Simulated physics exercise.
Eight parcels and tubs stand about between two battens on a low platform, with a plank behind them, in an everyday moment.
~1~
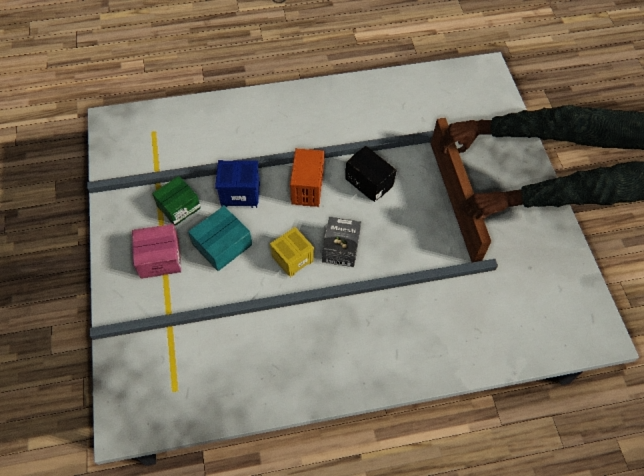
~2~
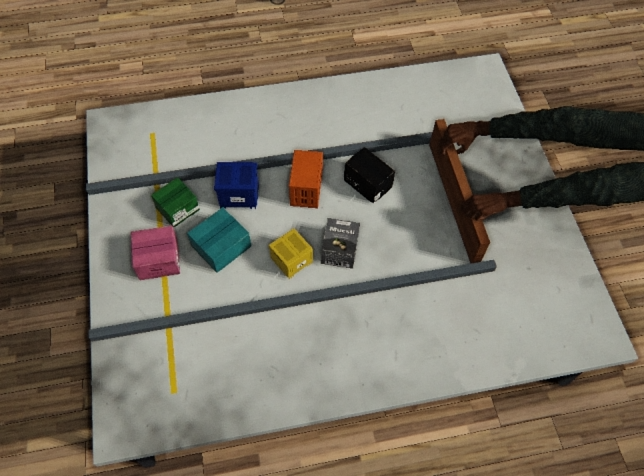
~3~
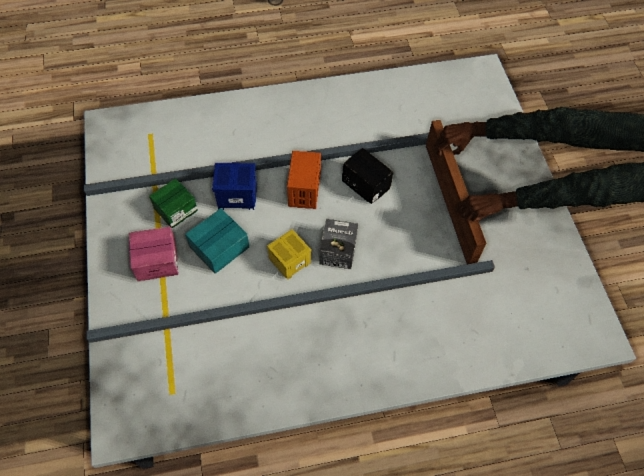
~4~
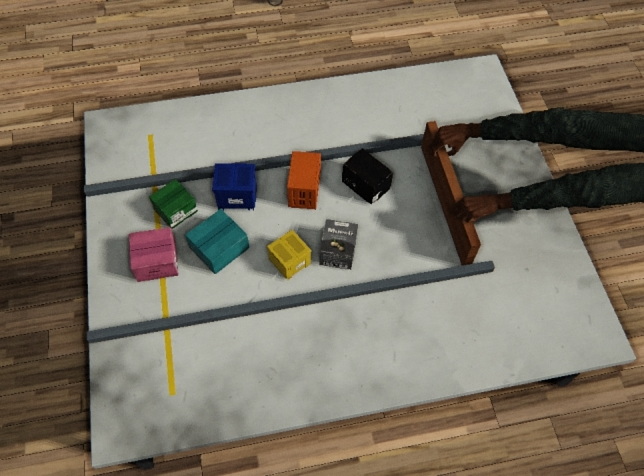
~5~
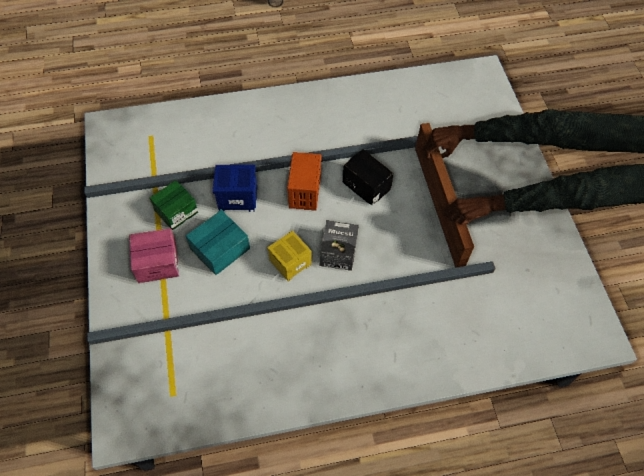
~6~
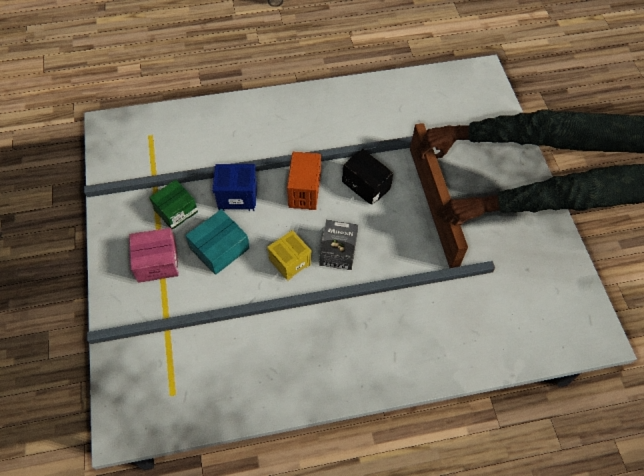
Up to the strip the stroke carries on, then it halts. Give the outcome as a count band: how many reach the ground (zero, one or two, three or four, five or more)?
Three or four reach the ground.
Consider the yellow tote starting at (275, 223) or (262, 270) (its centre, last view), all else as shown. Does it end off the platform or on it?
First place: It is not lost; second place: It is not lost.
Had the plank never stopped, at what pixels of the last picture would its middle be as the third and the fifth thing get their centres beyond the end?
At (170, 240) for the third, at (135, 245) for the fifth.
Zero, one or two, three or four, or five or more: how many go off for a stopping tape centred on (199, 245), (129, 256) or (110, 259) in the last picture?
In order: One or two; five or over; five or over.
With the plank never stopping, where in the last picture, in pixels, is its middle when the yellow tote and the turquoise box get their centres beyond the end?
Yellow tote over the end: About (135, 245). Turquoise box over the end: About (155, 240).
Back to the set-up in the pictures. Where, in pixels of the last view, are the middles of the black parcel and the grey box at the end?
Reading them off: First (140, 206); then (144, 283).
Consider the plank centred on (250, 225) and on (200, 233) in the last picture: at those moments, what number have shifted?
First 8 and then 8.
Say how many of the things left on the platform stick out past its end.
I count 1 overhanging.
Early on, none off yet; pink parcel at rest near (154, 255); green parcel at rest near (174, 205); turquoise box at rest near (218, 242).
A while later, none off yet; pink parcel travelled a little near (136, 263); green parcel travelled about its own width near (132, 208); turquoise box travelled about its own width near (182, 242).
Finally, the number that fall off is three or four; lost, blue tote, green parcel and pink parcel.
